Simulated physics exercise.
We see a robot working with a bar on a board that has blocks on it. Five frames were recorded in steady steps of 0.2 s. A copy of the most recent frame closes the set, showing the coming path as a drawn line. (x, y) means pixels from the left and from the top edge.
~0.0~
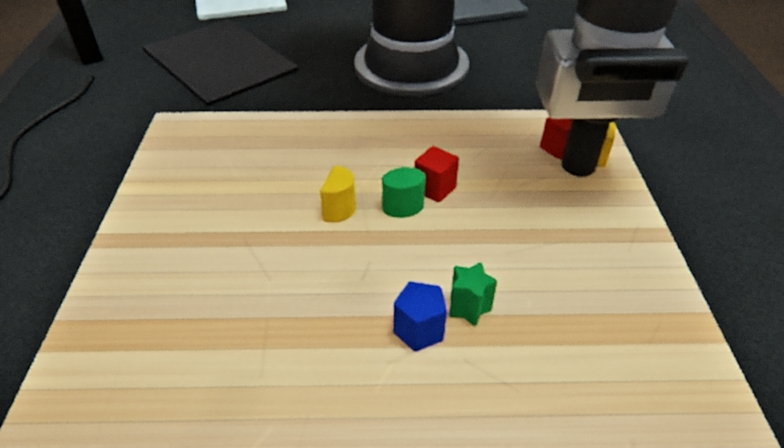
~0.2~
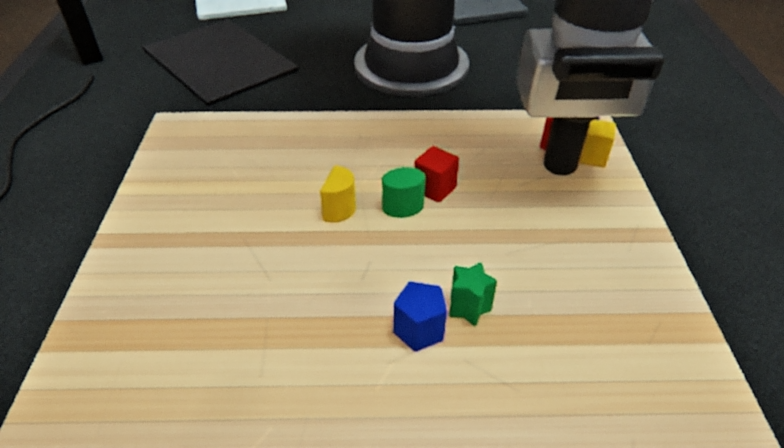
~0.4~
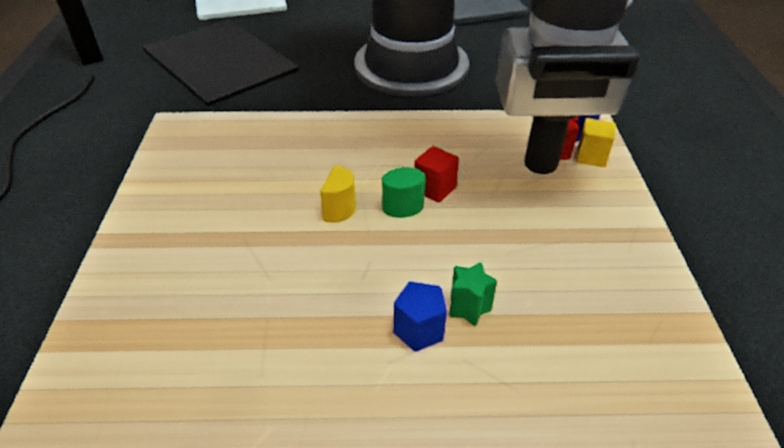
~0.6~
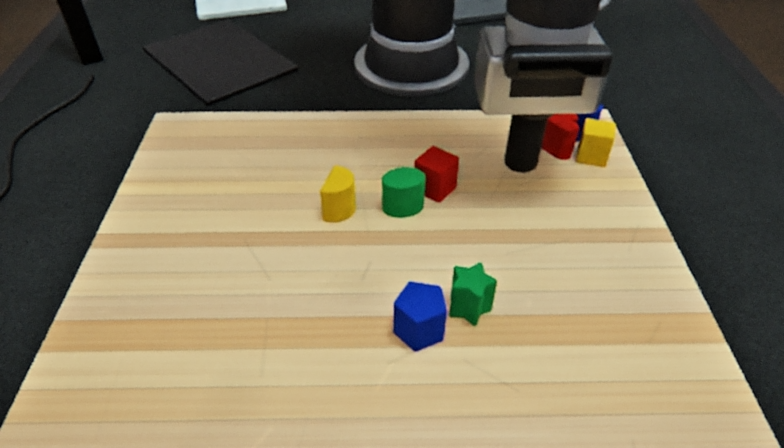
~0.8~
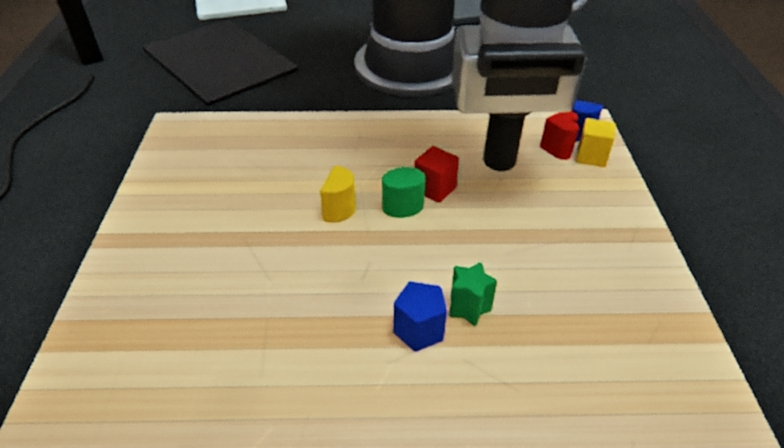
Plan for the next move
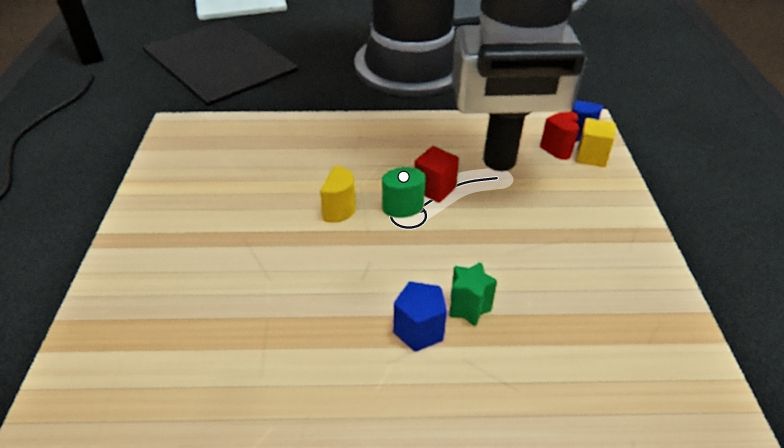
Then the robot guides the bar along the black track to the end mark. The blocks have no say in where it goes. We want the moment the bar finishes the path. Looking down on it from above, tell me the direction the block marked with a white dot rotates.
Counterclockwise rotation.
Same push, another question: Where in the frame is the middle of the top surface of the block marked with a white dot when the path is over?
Around pixel (366, 186).
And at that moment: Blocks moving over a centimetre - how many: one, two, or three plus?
The count will be 2.
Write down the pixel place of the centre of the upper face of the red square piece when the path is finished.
It comes to (389, 165).
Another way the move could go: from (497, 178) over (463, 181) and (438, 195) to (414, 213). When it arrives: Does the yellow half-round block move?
Going by the path, yes.
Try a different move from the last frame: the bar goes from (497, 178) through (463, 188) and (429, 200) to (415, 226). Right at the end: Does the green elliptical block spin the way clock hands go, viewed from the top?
No, that is not what happens.
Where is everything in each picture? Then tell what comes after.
Bar tip at (578, 168); block tops, yellow half-round block at (338, 179); green elliptical block at (404, 177); red square piece at (437, 158), in the first picture.
Bar at (560, 167); blocks unchanged, in the second picture.
Bar at (541, 165); blocks unchanged, in the third picture.
Bar at (520, 164); blocks unchanged, in the fourth picture.
Bar at (499, 163); yellow half-round block at (338, 179); green elliptical block at (404, 177); red square piece at (437, 158), in the fifth picture.
Path on the board, from (497, 178) via (463, 183) and (435, 198), ending at (408, 215); the dot is on the green elliptical block.
On the path given first. One third of the way, bar at (464, 168); red square piece at (428, 160).
Two thirds of the way, bar at (436, 183); green elliptical block at (369, 185), turned 40° anticlockwise; red square piece at (401, 164), turned 50° clockwise.
At the end, bar at (409, 200); yellow half-round block at (335, 179); green elliptical block at (366, 186), turned 55° anticlockwise; red square piece at (389, 165), turned 95° clockwise.
